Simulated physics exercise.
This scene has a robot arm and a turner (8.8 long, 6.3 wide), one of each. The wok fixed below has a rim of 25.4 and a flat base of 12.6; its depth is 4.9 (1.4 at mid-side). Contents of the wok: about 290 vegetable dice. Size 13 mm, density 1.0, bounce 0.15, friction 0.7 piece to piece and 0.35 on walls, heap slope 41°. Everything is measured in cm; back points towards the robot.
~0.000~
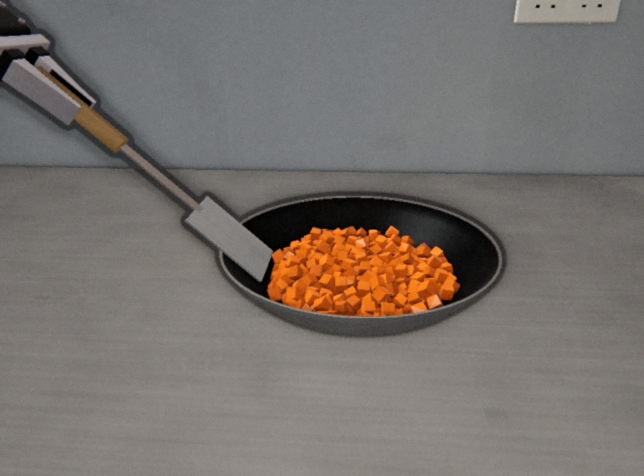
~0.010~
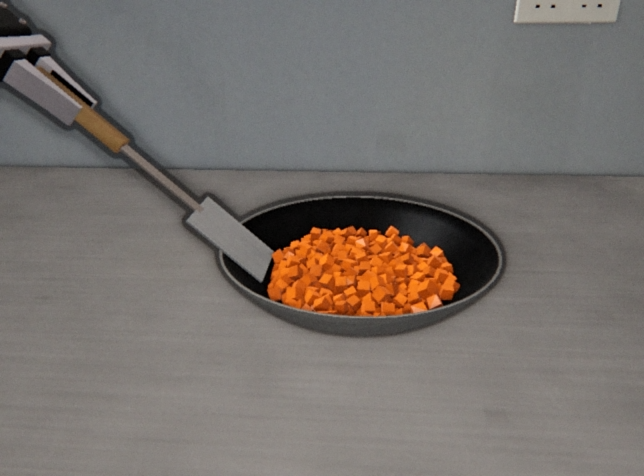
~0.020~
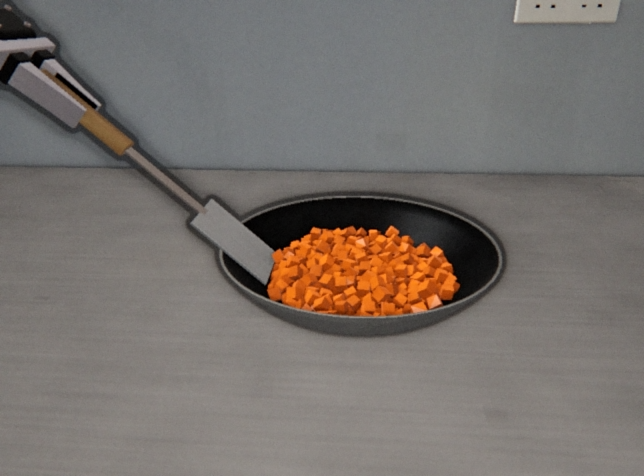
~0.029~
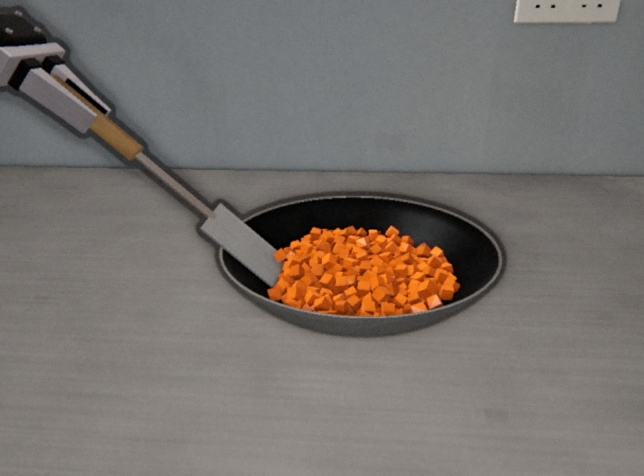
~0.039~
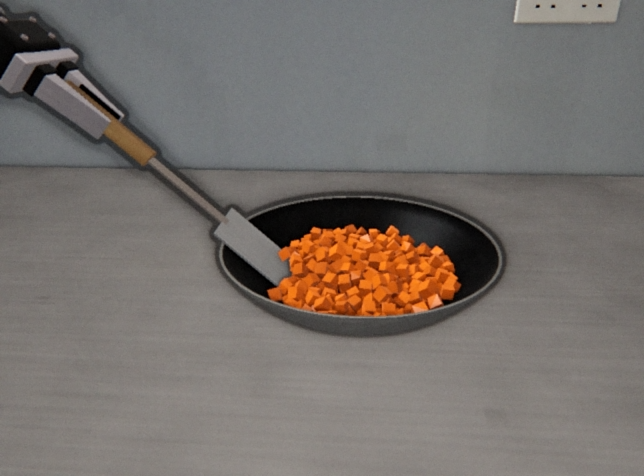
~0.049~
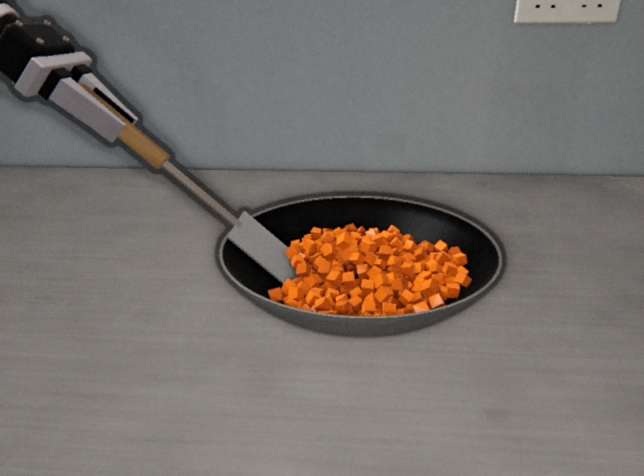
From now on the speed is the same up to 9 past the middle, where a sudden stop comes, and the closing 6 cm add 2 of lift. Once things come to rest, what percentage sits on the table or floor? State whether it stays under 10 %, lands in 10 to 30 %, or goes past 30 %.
It goes past 30 %.
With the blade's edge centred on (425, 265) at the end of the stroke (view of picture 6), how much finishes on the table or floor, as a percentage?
Something near 15 in a hundred.
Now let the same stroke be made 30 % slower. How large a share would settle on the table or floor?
Roughly 40 per cent, I'd say.
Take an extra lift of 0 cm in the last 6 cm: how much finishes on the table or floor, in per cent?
It comes to around 40 percent.
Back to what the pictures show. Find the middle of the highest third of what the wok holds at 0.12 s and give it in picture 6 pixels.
Centre: Roughly (442, 248) in the last picture.
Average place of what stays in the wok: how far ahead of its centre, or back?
What stays is shifted forward by around 1.5 cm.
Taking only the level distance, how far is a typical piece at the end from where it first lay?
The value is roughly 8 cm.
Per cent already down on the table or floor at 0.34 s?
Around 25 percent.
After 0.09 s, sloping 43°, highest piece 9 above the table; 292 in the wok, 1 on the blade or in flight.
After 0.12 s, sloping 43°, highest piece 11 above the table; 284 in the wok, 9 on the blade or in flight.
After 0.34 s, sloping 43°, highest piece 17 above the table; 163 in the wok, 73 on the table or floor, 57 on the blade or in flight.
After 1.39 s, sloping 43°, highest piece 6 above the table; 163 in the wok, 130 on the table or floor.
At rest, 163 in the wok, 130 on the table or floor. That is 44 % on the table or floor.
